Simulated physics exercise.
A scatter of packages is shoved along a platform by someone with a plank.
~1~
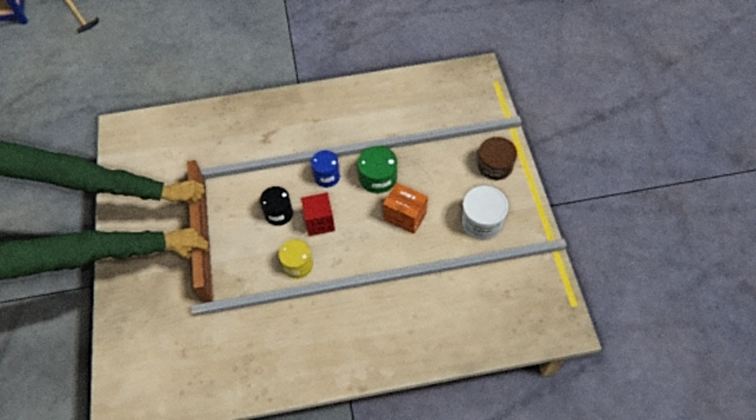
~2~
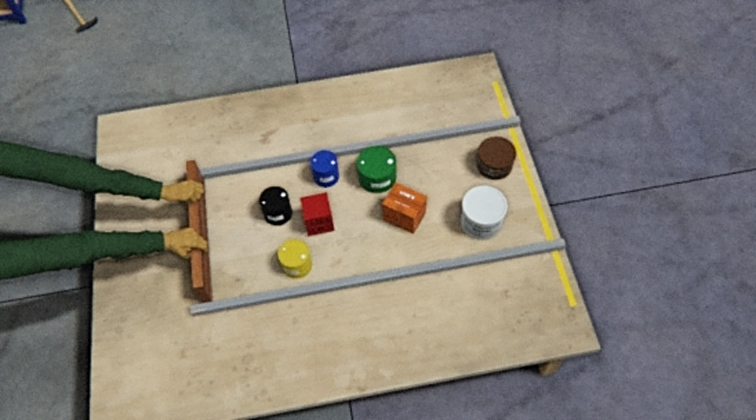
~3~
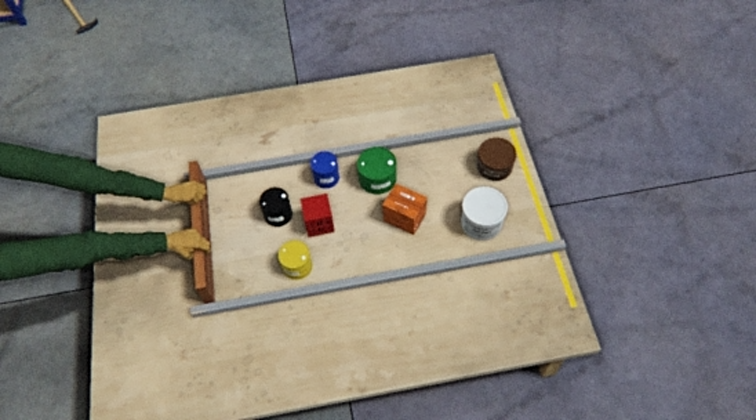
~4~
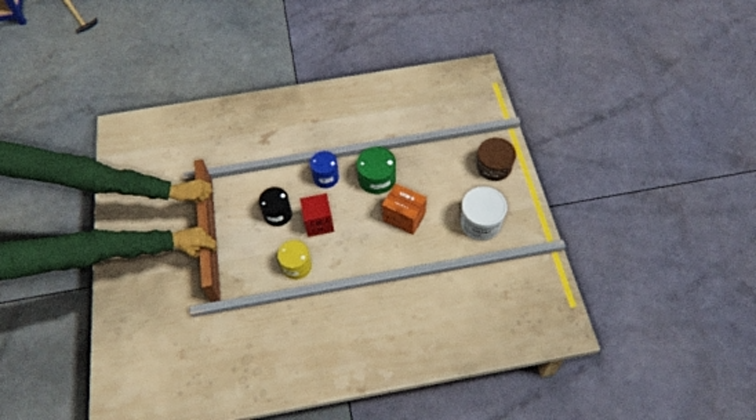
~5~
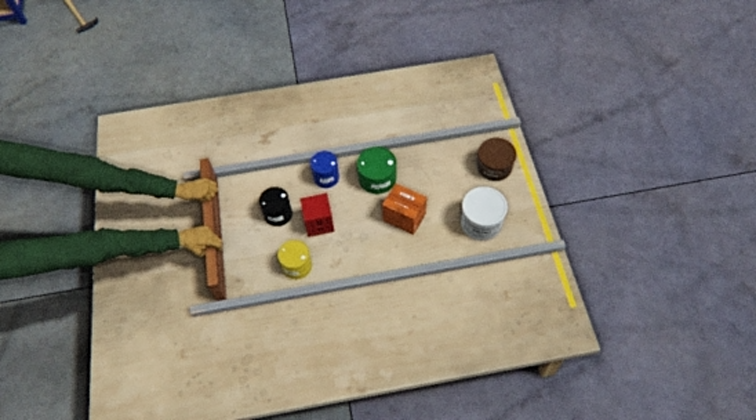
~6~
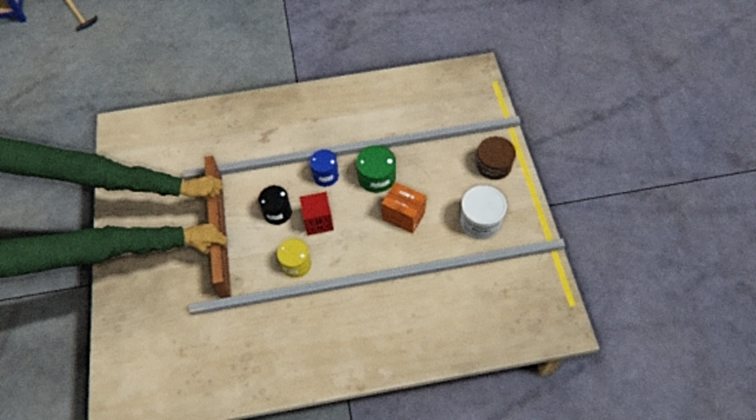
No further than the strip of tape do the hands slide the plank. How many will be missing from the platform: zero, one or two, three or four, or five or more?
Lost: Five or more.
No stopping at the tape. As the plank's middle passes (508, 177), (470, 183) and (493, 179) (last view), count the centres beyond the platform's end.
That makes 4, 1, 2.
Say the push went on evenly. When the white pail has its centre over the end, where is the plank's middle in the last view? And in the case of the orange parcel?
The middle is at (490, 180) when it's the white pail, and at (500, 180) when it's the orange parcel.
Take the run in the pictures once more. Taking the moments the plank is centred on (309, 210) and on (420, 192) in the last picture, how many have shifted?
Up to then 3, and up to the other point 7.
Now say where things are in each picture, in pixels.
In the first frame, brown pail (497, 159); white pail (484, 214); orange parcel (405, 209); plank (200, 230); tape (532, 183).
In the second frame, white pail (483, 213); green canister (377, 170).
In the third frame, orange parcel (405, 209); yellow canister (296, 260).
In the fourth frame, brown pail (496, 160); black canister (276, 207).
In the fifth frame, white pail (483, 214); plank (213, 228).
In the sixth frame, brown pail (495, 159); white pail (482, 213); orange parcel (404, 208); plank (218, 226); tape (530, 183).
A little later, none off yet; brown pail at rest near (495, 159); white pail at rest near (482, 213); orange parcel at rest near (404, 208).
Next, none off yet; brown pail at rest near (495, 159); white pail moving near (484, 213); orange parcel shifted about its own width near (447, 200).
Later still, none off yet; brown pail tilted a little near (546, 155); white pail shifted about its own width near (537, 216); orange parcel shifted well along near (518, 186).
When it is over, the number that fall off is five or more; down, black canister, yellow canister, red crate, blue canister, green canister, orange parcel, white pail and brown pail.
